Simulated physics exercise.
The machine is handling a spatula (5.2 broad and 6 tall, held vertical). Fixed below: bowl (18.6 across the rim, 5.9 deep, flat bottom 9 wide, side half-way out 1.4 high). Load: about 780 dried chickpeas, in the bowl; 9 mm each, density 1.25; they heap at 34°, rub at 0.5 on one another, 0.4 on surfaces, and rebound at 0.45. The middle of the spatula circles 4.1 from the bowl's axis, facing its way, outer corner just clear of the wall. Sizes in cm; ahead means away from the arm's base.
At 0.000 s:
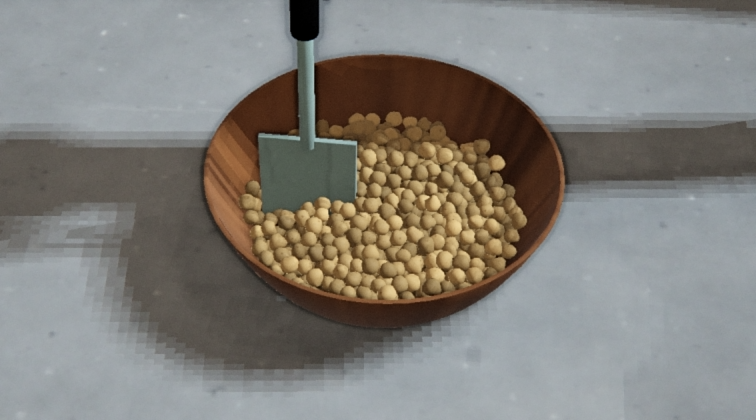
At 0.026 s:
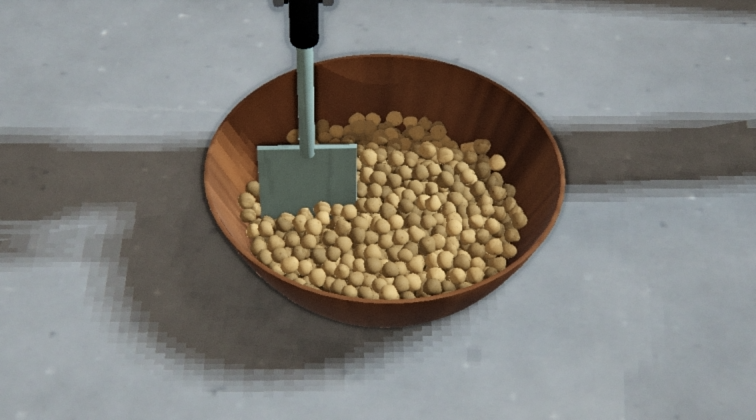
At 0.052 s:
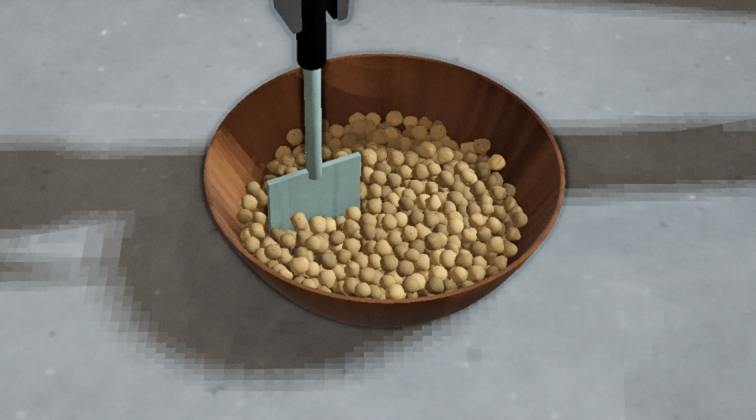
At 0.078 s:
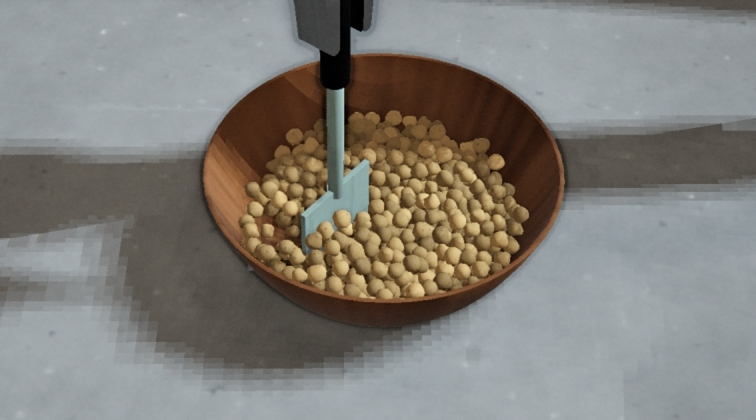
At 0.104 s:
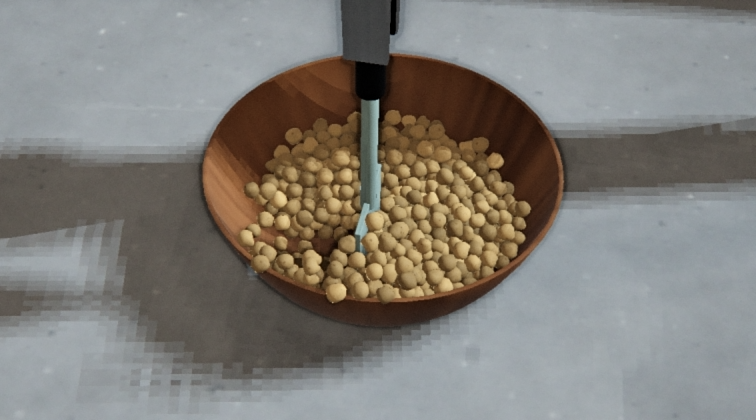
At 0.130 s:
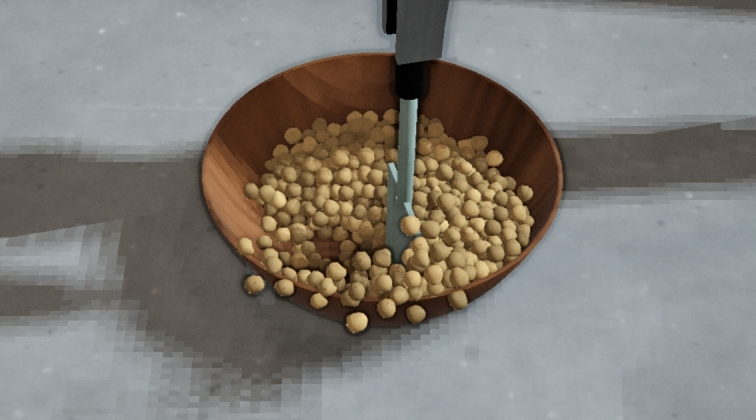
A spatula held upright by a machine pushed down into a wooden bowl of chickpeas and swept around from left to right, turning as it went, and several chickpeas spilled over the near rim.
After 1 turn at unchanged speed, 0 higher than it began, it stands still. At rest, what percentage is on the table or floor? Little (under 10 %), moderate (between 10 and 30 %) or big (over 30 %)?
Answer: Big; over 30 % of the dried chickpeas finish on the table or floor.
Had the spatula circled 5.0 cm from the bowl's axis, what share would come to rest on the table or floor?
Then about 30 per cent.
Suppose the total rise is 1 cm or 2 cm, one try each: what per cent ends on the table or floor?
About 35 and 30 per cent.
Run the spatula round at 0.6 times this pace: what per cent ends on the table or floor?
About 20 per cent.
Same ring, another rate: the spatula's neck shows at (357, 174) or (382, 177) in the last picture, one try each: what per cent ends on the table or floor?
About 25 and 35 per cent.
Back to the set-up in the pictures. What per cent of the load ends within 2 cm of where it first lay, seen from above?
About 5 per cent.
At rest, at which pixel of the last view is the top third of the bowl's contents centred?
Near (320, 264).
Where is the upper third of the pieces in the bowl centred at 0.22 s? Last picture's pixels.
Around (482, 132).
By 0.22 s, 202° round, highest piece 11 above the table; 669 in the bowl, 3 on the table or floor, 107 in flight or on the tool.
By 0.31 s, 294° round, highest piece 12 above the table; 558 in the bowl, 68 on the table or floor, 153 in flight or on the tool.
By 0.56 s, 0° round, highest piece 7 above the table; 447 in the bowl, 331 on the table or floor, 1 in flight or on the tool.
By 1.26 s, 0° round, highest piece 5 above the table; 446 in the bowl, 333 on the table or floor.
Final count, 446 in the bowl, 333 on the table or floor. That is 43 % on the table or floor.
